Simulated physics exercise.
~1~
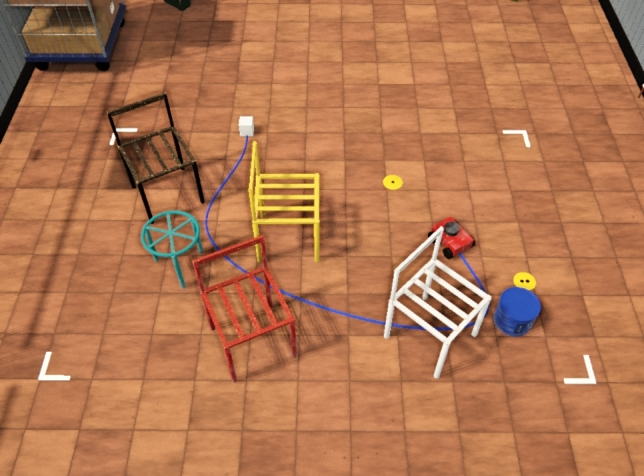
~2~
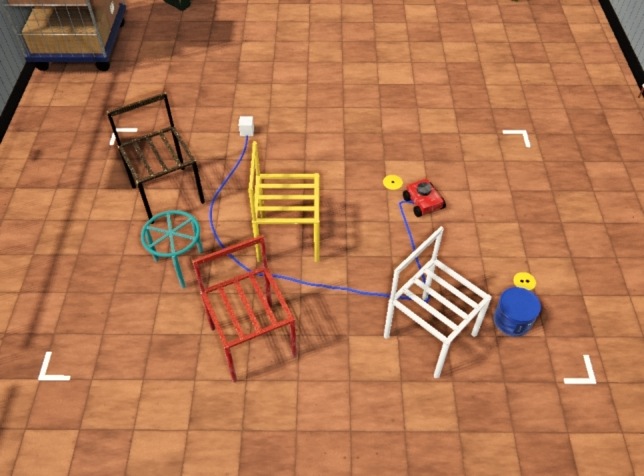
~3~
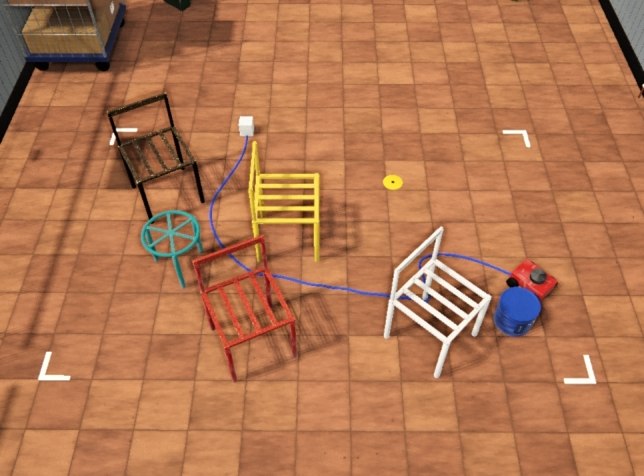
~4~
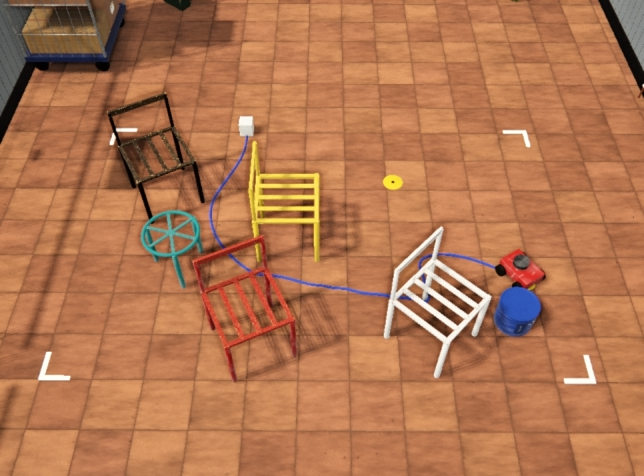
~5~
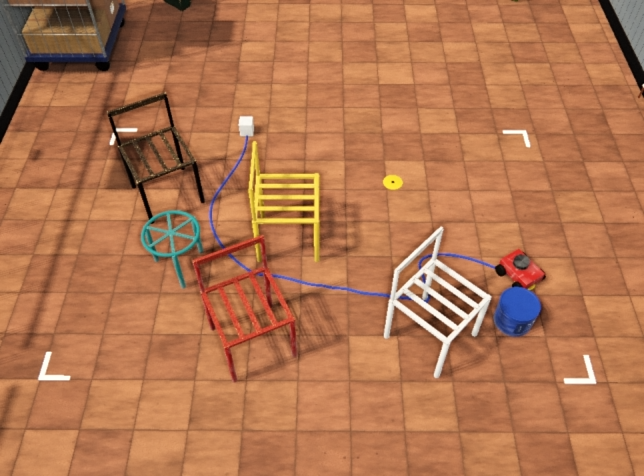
In this clip, a small red cart trailing a blue lead on a tiled floor moves up and left to a yellow mark, then down and right to another beside a blue bucket, and stops there, while the chairs, teal stool and bucket stay in place.
